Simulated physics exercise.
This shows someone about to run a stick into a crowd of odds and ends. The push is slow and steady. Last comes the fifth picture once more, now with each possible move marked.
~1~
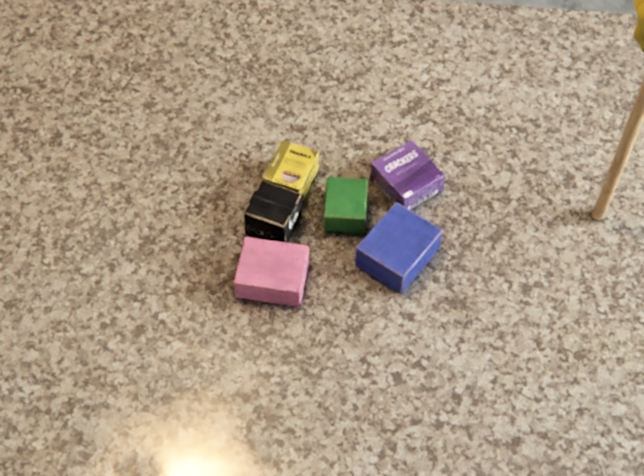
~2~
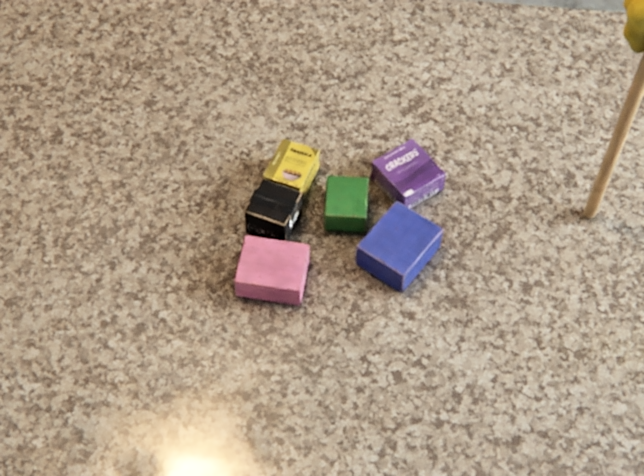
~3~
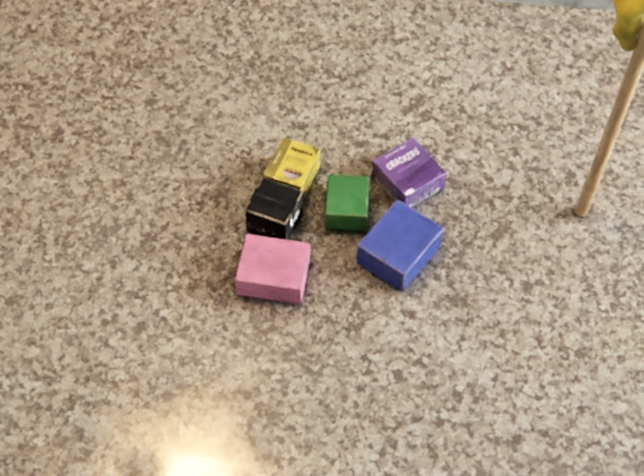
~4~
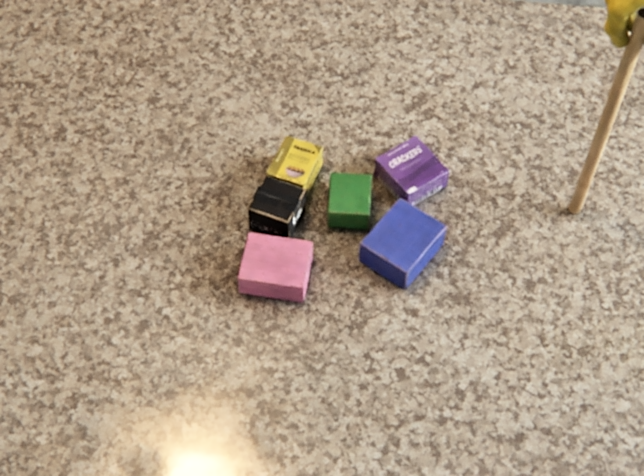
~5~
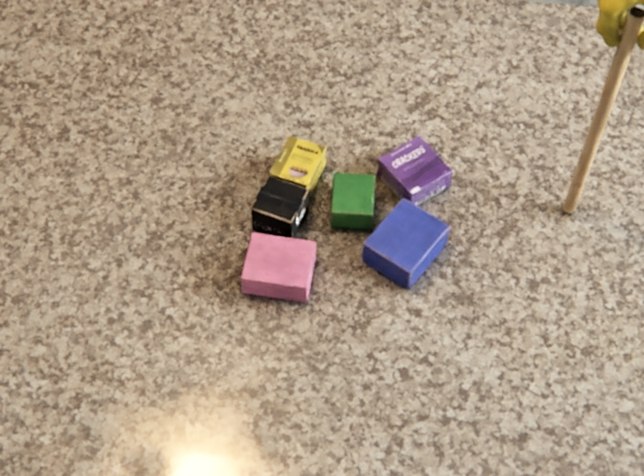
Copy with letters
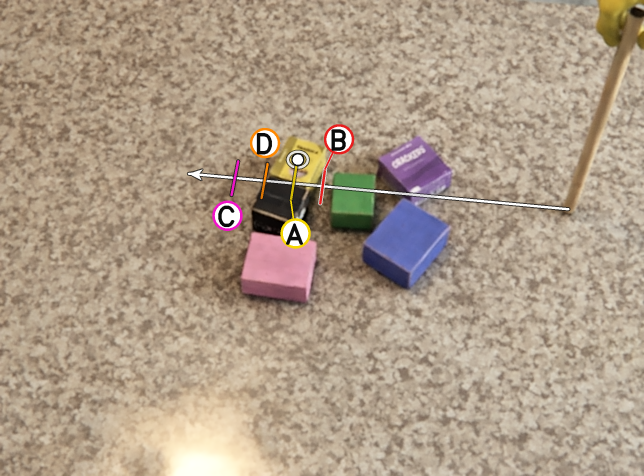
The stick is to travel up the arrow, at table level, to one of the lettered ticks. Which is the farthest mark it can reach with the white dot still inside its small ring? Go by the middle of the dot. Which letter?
B.
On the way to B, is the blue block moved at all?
No.
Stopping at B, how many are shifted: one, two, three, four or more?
Three.
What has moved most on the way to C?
The yellow packet.
On the copy, A at (294, 183); B at (323, 186); C at (235, 178); D at (265, 181); the arrow from (569, 209) to (189, 174); the white dot at (298, 160).
On B. First, foot of the stick (479, 202).
Then, foot of the stick (391, 194); purple packet (388, 158).
Finally, foot of the stick (323, 187); purple packet (385, 156); green block (327, 204); the dot is still in its ring.
By contrast, A shifts the dotted thing to (272, 162); C shifts the dotted thing to (248, 149); D shifts the dotted thing to (253, 153).
